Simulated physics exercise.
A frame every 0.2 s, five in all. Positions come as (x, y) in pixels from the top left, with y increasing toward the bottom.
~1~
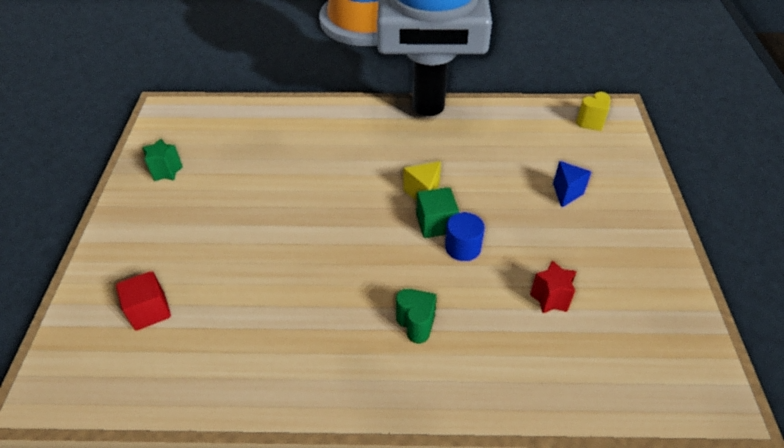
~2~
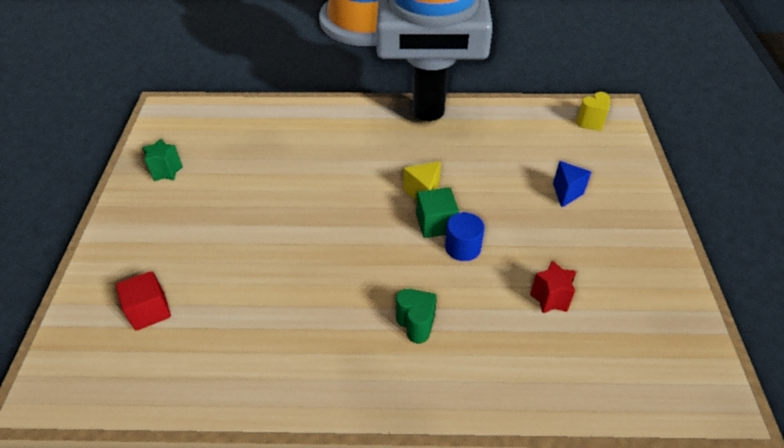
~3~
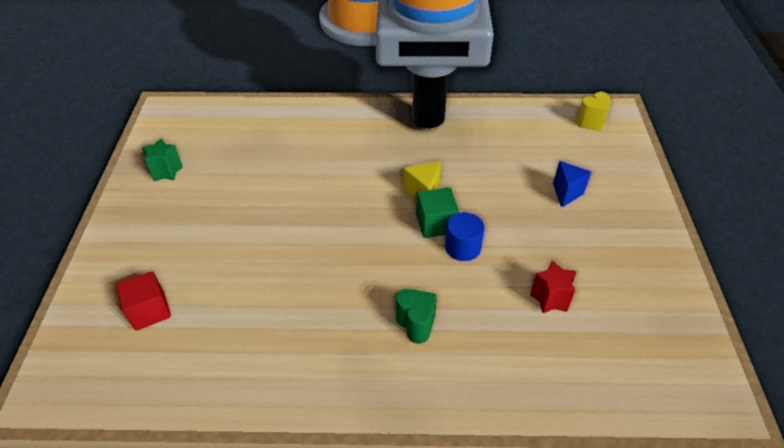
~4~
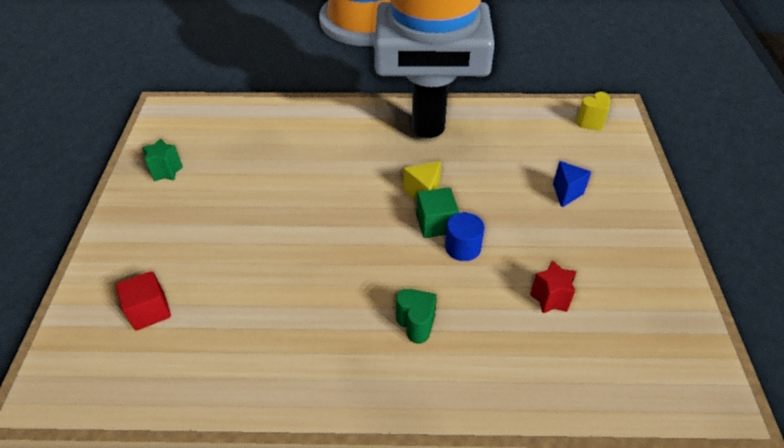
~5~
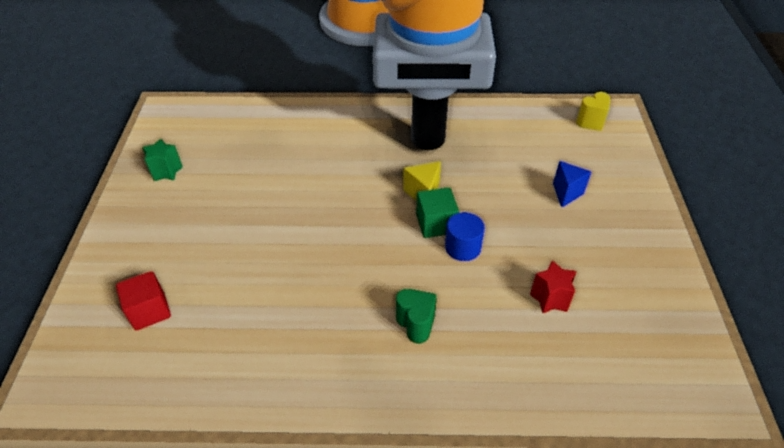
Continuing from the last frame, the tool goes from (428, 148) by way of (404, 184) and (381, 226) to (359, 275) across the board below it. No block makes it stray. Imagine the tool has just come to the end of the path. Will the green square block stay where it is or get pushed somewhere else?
It is carried off its spot.
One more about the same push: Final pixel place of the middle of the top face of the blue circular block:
It should be at about (488, 237).
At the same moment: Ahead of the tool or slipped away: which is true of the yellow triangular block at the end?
It comes off the tool's front.
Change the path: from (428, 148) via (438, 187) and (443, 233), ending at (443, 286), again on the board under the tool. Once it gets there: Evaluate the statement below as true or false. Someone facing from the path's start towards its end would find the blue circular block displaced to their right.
That claim is false.
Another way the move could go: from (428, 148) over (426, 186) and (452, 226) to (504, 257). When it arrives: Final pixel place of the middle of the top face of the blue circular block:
I'd guess (499, 265).
The first path, step by step. One third of the way, tool at (404, 176); yellow triangular block at (422, 180), turned 15° anticlockwise; green square block at (442, 206); blue circular block at (470, 228).
Two thirds of the way, tool at (380, 218); yellow triangular block at (411, 213), turned 60° anticlockwise; green square block at (453, 222), turned 60° anticlockwise; blue circular block at (488, 238).
At the end, tool at (358, 267); green heart not moved; yellow triangular block at (411, 213), turned 60° anticlockwise; green square block at (453, 222), turned 60° anticlockwise; blue circular block at (488, 237).
